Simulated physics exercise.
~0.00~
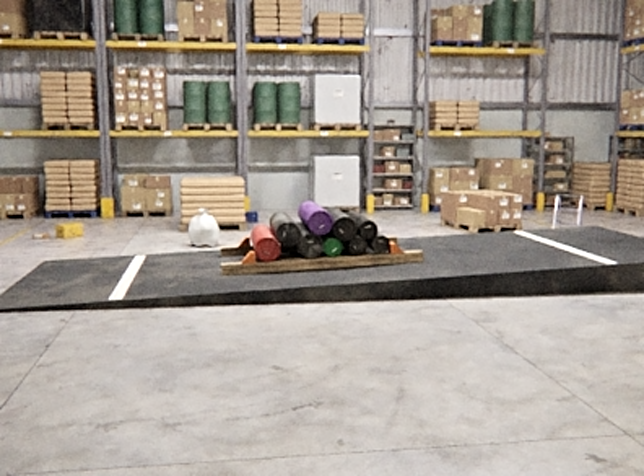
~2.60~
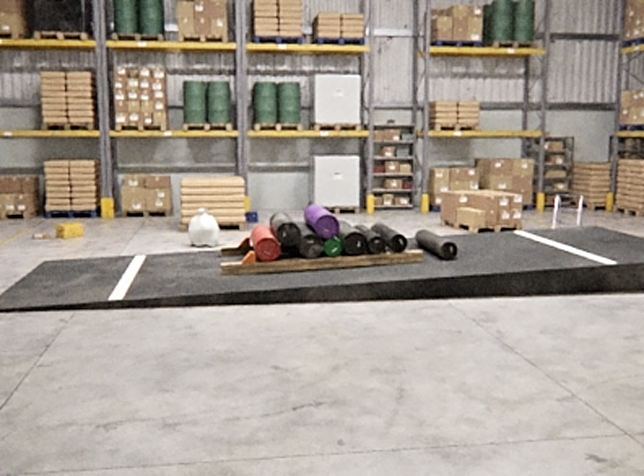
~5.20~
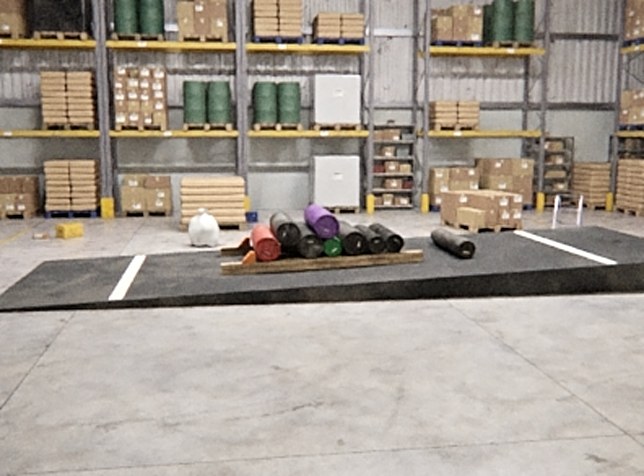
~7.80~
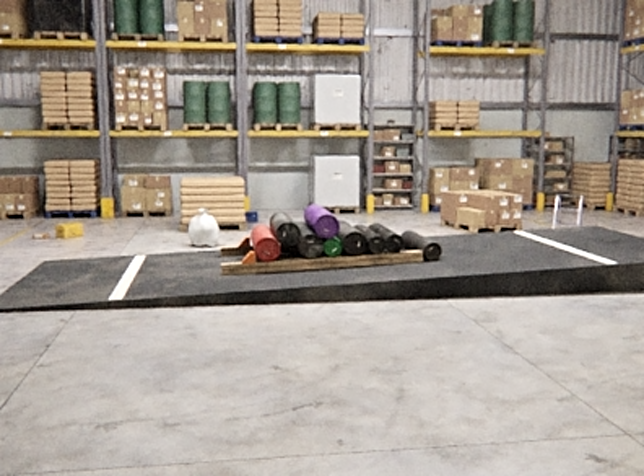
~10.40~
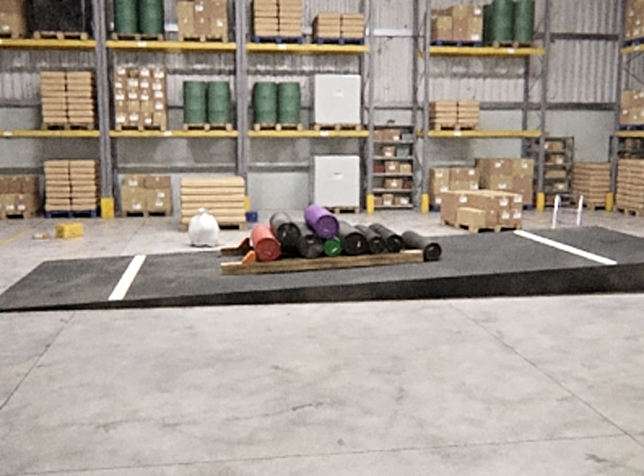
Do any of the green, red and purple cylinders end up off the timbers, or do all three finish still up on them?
All three finish still up on the timbers, with the purple one resting on top of other cylinders.
